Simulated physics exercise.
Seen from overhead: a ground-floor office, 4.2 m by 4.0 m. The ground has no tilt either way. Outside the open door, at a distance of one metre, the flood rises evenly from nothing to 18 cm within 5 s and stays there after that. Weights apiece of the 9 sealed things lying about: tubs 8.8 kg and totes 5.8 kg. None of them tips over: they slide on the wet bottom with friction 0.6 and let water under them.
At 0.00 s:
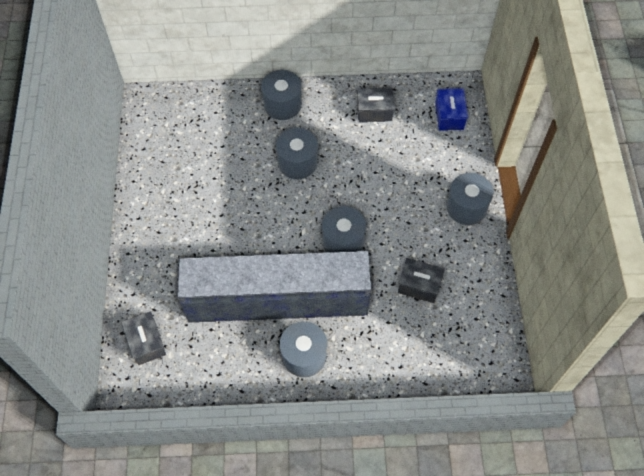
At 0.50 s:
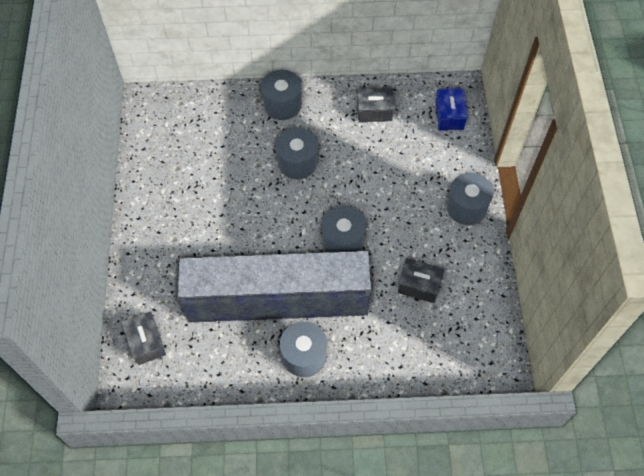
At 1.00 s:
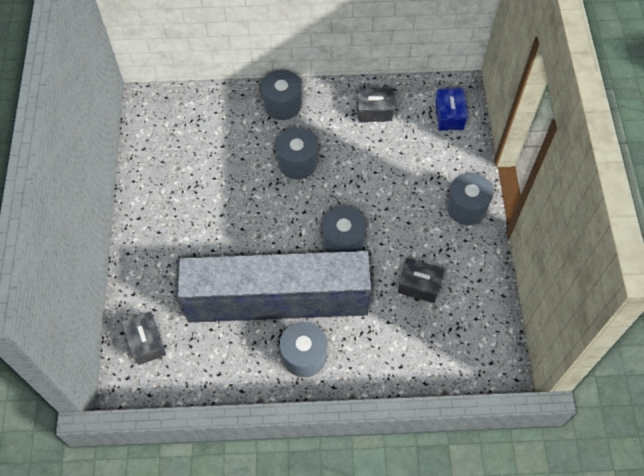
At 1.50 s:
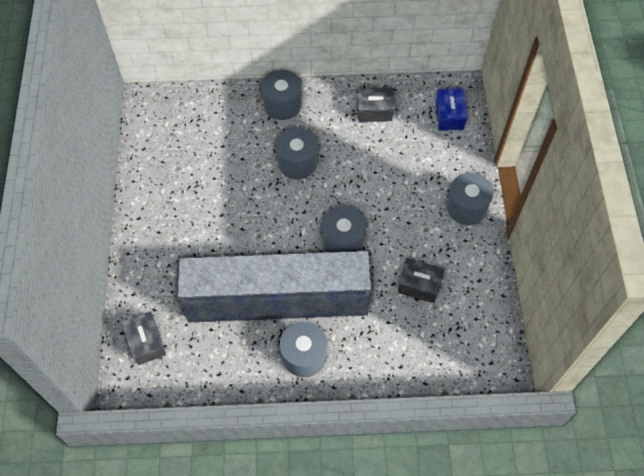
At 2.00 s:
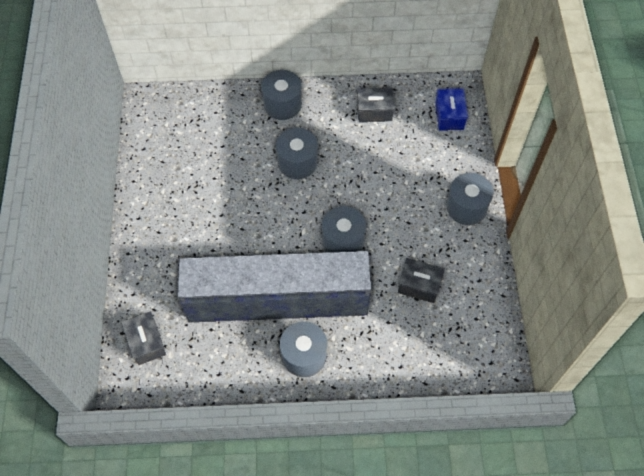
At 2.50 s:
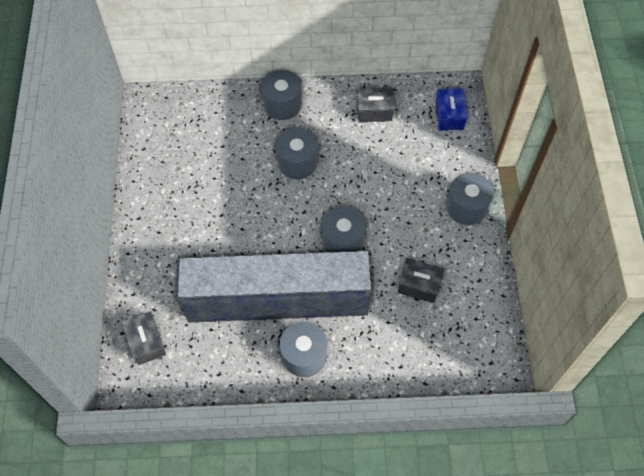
At first, grey-brown paving surrounds a roofless room holding round tubs, dark boxes, a blue box and a long block. Then the paving outside turns a murky green, and later the brown strip at the foot of the right-hand doorway turns pale tan, while nothing in the room visibly moves.
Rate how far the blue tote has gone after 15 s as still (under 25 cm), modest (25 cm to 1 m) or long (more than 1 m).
Still.
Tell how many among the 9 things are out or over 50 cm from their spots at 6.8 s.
That would be 1.
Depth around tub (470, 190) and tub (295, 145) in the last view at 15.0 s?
I'd put it at 10 cm and 10 cm respectively.
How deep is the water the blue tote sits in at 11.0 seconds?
About 4 cm.
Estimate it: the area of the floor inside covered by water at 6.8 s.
The covered patch comes to about 10.0 m2.
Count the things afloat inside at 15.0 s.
6.
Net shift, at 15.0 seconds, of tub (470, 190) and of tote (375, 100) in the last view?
Shifts: 300 cm / 10 cm.
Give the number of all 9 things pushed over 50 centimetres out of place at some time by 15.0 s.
It adds up to 5.
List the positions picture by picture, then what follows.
The first frame shows the blue tote at (452, 103), on the bottom; water covers 0.0 m2; 0 of 9 have shifted.
The second frame shows the blue tote at (452, 103) rests on the ground; water covers 0.0 m2; 0 of 9 have shifted.
The third frame shows the blue tote at (452, 103), on the bottom; 0.0 m2 under water; 0 of 9 have shifted.
The fourth frame shows the blue tote at (452, 103), on the bottom; 0.0 m2 under water; 0 of 9 have shifted.
The fifth frame shows the blue tote at (452, 103), on the bottom; water covers 0.0 m2; 0 of 9 have shifted.
The sixth frame shows the blue tote at (452, 103), on the bottom; 0.1 m2 under water; 0 of 9 have shifted.
After 3.5 s the blue tote is near (452, 103), 0.0 m from its start, aground; 0 afloat.
After 6.8 s the blue tote is near (452, 103), 0.0 m from its start, aground; 0 afloat.
After 11.0 s the blue tote is near (452, 103), 0.0 m from its start, aground; 0 afloat.
After 15.0 s the blue tote is near (453, 103), 0.0 m from its start, aground; 6 afloat.
